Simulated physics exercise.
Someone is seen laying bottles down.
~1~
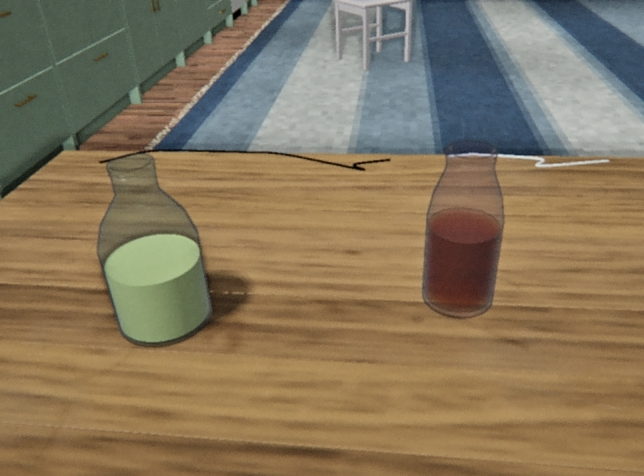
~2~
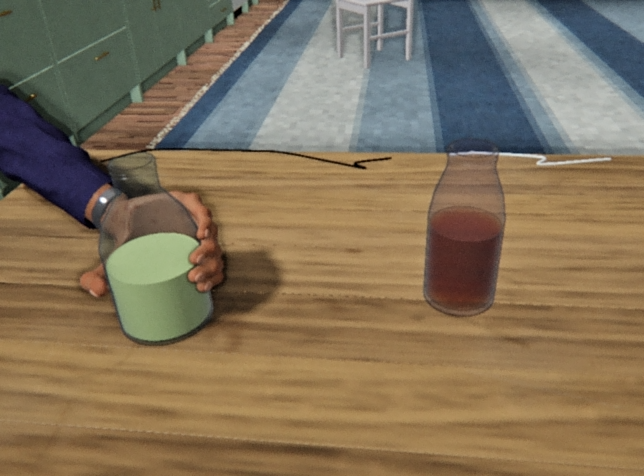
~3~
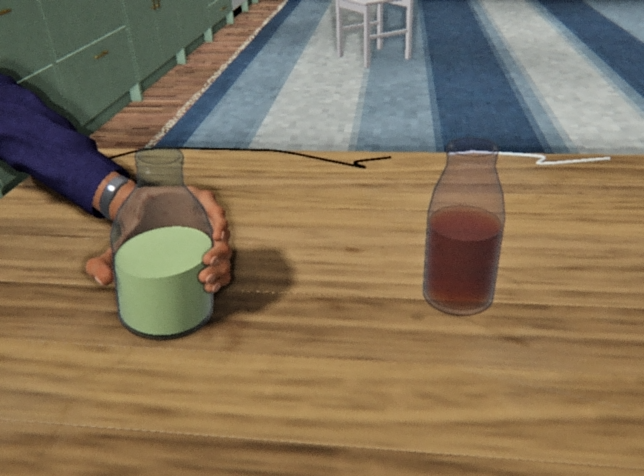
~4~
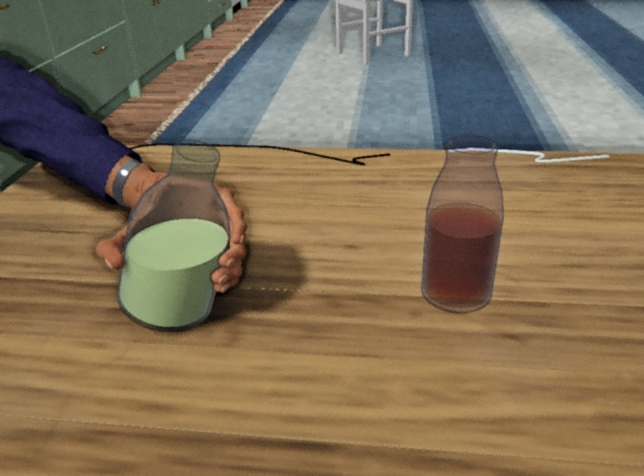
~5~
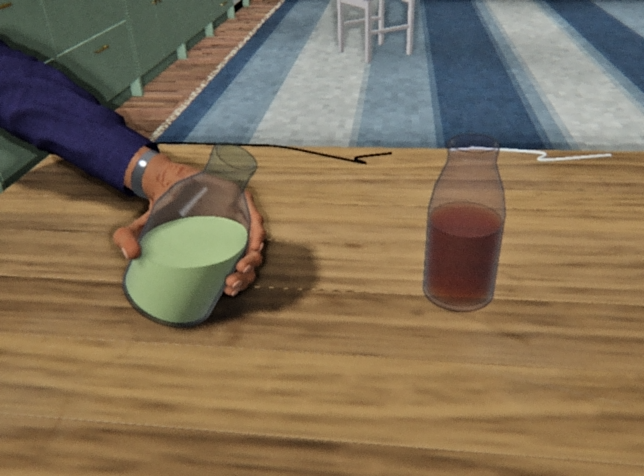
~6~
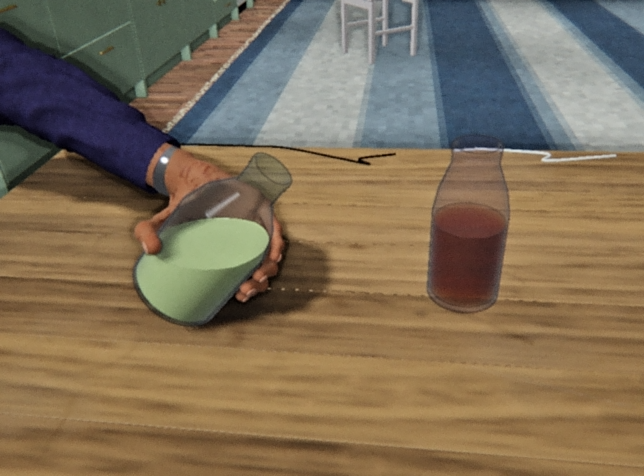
A hand in a dark blue sleeve grasping a bottle of green liquid and tilting it rightward beside an upright bottle of red liquid.
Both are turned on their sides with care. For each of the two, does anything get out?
Left: Yes, right: Yes.
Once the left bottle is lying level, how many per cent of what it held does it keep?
Around 50 percent.
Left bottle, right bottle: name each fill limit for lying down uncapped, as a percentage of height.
20 %, then 14 %.
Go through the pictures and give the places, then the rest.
The first frame shows both stand upright; left bottle (149, 243) about a third full, open; right bottle (464, 226) about half full, open.
The second frame shows a hand takes the left bottle; left bottle about a third full, surface at (154, 258); right bottle about half full, surface at (466, 224).
In the third frame, the left bottle leans; left bottle (163, 236) about a third full; right bottle (465, 223) about half full.
In the fourth frame, the left bottle leans; left bottle about a third full, surface at (178, 244); right bottle about half full, surface at (464, 221).
In the fifth frame, the left bottle leans; left bottle (201, 227) tipped 30°; right bottle (466, 220) about half full.
In the sixth frame, the left bottle leans; left bottle (222, 231) tipped 40°, open; right bottle about half full, surface at (470, 220), open.
Next, the left bottle is nearly down; left bottle, dry at the neck.
After that, the left bottle lies flat; left bottle, some has come out.
Finally, both lie flat; left bottle, some has come out; right bottle, some has come out.
